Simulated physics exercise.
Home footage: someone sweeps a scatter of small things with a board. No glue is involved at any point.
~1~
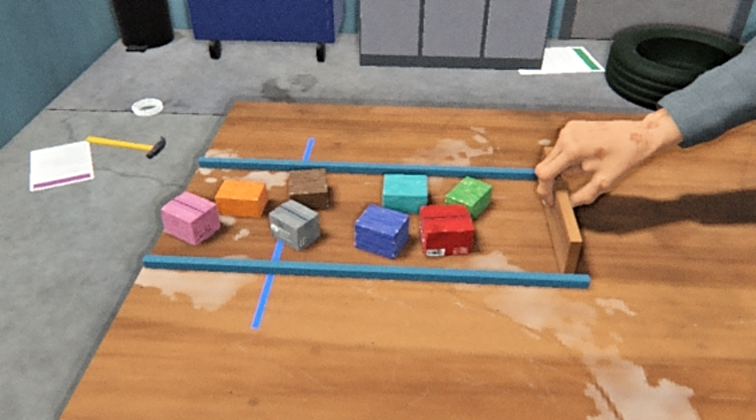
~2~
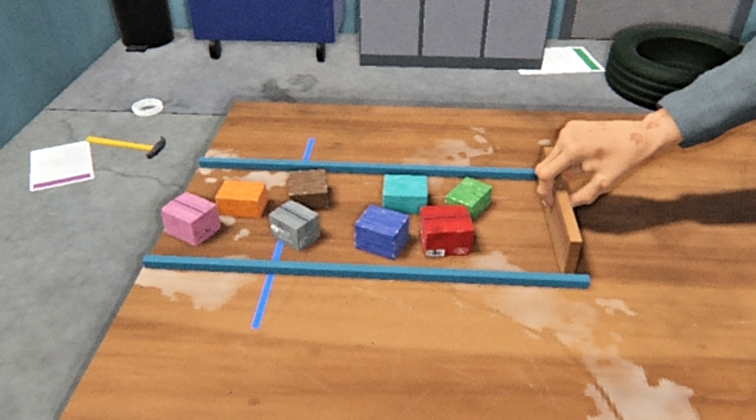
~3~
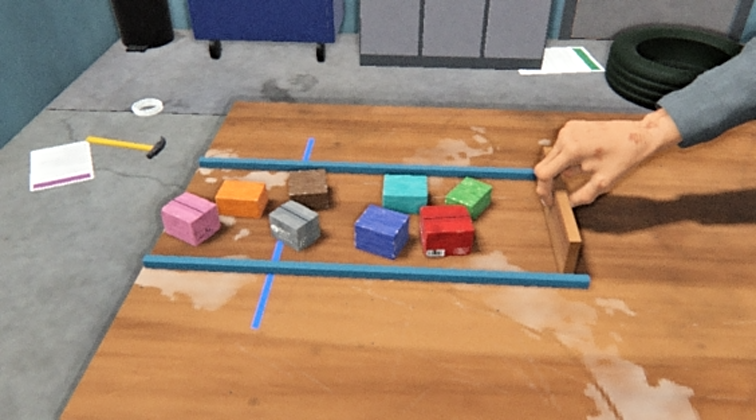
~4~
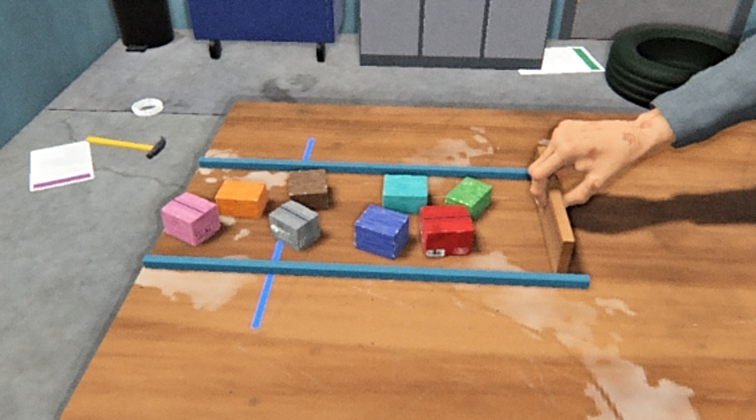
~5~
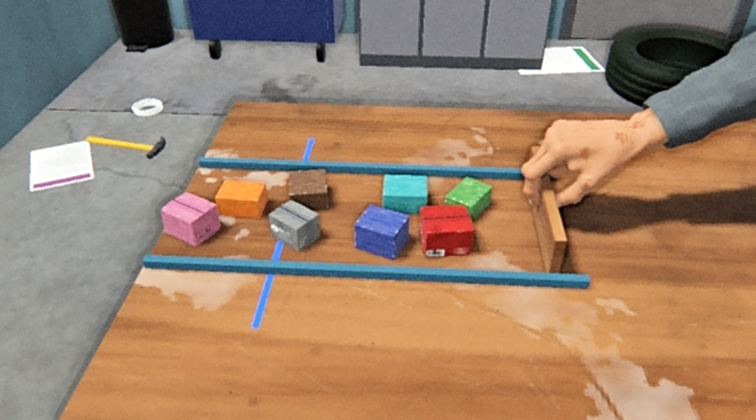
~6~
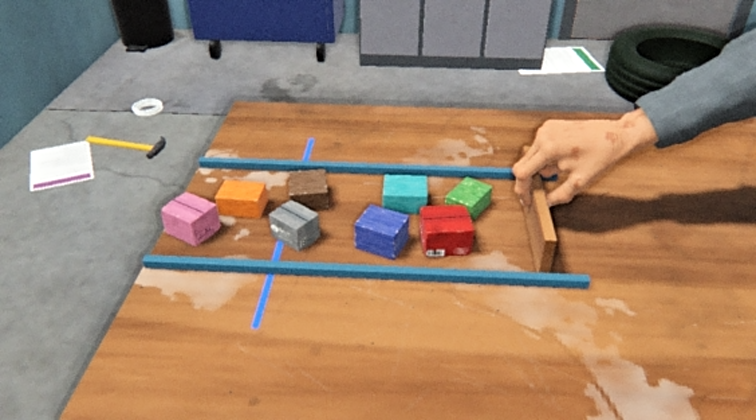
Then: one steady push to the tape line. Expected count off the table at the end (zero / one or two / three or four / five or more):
The number that tip off is going to be at least one but under three.
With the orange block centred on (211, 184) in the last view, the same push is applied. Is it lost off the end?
In that case it plunges.
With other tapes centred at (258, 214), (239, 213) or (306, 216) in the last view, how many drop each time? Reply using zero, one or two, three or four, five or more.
In order of the three spots, it's 3 or 4, then three to four, then one or two.
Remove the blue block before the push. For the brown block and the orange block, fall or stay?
The brown block stays up top while the orange block ends up below.
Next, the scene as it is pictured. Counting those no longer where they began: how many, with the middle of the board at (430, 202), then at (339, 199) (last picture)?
4 and 8.
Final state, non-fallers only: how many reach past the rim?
Counting them gives 1.
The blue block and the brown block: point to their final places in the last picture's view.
First object: (212, 229); second object: (206, 185).
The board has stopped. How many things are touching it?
At rest, 2 are in contact.
Early on, none off yet; pink box at rest near (191, 219); orange block at rest near (242, 199); grey box at rest near (295, 226).
Finally, the number that fall off is one or two; lost, orange block and pink box.
